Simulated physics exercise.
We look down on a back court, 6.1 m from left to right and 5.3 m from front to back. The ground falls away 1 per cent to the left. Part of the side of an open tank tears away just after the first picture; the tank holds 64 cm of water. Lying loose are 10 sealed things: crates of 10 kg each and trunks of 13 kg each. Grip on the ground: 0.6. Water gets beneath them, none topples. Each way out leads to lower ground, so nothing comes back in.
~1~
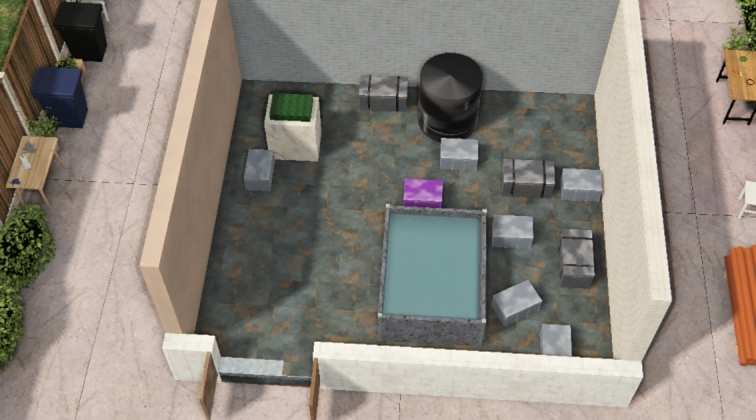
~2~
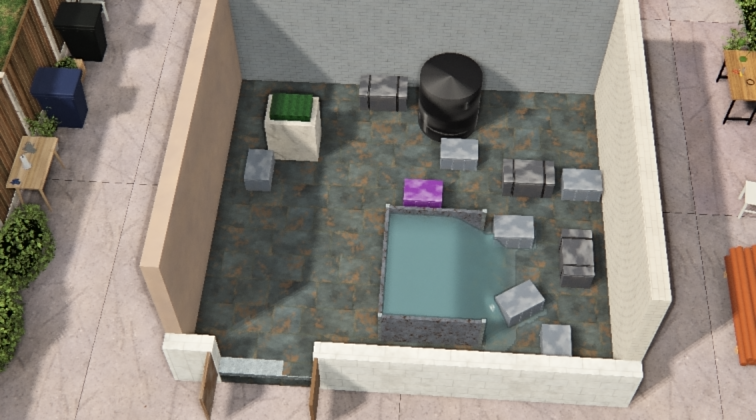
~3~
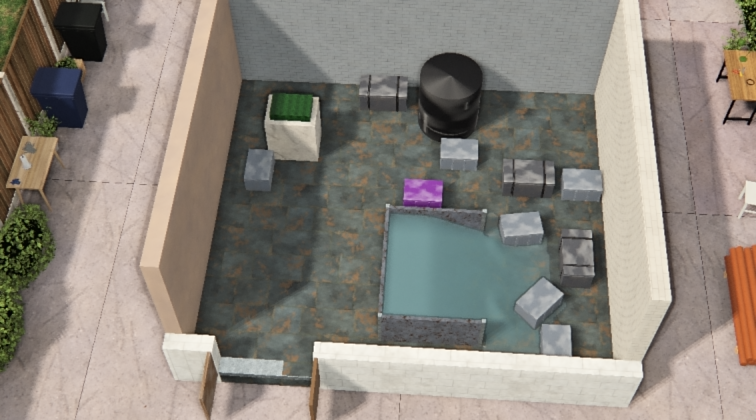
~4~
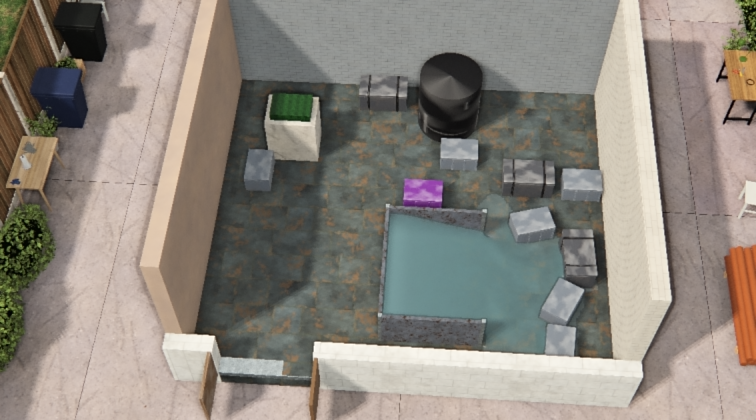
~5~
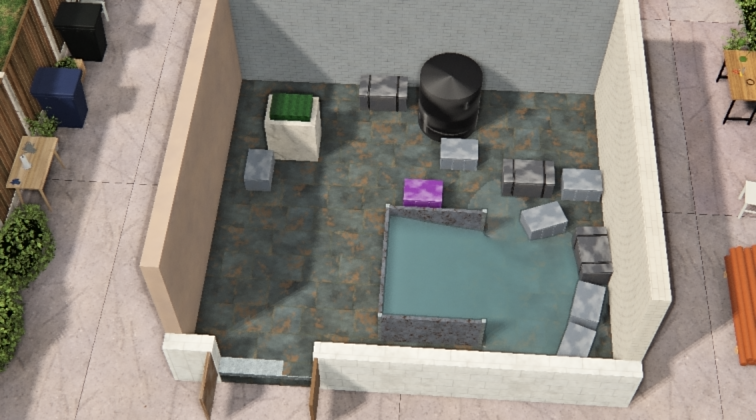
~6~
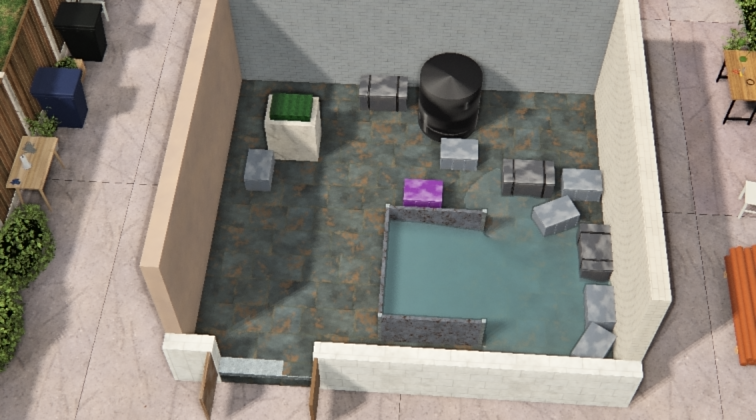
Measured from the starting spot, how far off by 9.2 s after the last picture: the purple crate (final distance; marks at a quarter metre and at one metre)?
It finishes a long distance off.
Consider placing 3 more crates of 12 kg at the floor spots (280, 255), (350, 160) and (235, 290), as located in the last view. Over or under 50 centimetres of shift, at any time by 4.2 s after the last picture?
Order as asked - not as far, not as far, not as far.
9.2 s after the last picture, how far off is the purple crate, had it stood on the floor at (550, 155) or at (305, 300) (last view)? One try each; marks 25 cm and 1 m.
In that order: It ends far away; it barely shifts.
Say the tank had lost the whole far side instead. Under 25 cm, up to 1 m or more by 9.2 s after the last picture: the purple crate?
With that failure, the purple crate lands a long way off.
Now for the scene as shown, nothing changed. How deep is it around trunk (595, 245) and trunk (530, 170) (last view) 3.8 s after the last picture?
Around 17 cm and 8 cm.
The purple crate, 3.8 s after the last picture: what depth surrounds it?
Close to 1 centimetres.
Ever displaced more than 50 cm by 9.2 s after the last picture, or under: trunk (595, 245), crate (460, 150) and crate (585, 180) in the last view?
In sequence - crossed the line; crossed the line; crossed the line.
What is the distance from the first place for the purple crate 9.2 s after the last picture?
Roughly 150 centimetres.
Then, 1.2 s after the last picture the purple crate is near (423, 190), 0.0 m from its start, aground; 0 of 10 are out; 4 afloat.
Then, 3.8 s after the last picture the purple crate is near (423, 190), 0.0 m from its start, aground; 0 of 10 are out; 6 afloat.
Then, 6.2 s after the last picture the purple crate is near (409, 205), 0.4 m from its start, aground; 0 of 10 are out; 6 afloat.
Then, 9.2 s after the last picture the purple crate is near (325, 226), 1.7 m from its start, aground; 0 of 10 are out; 9 afloat.
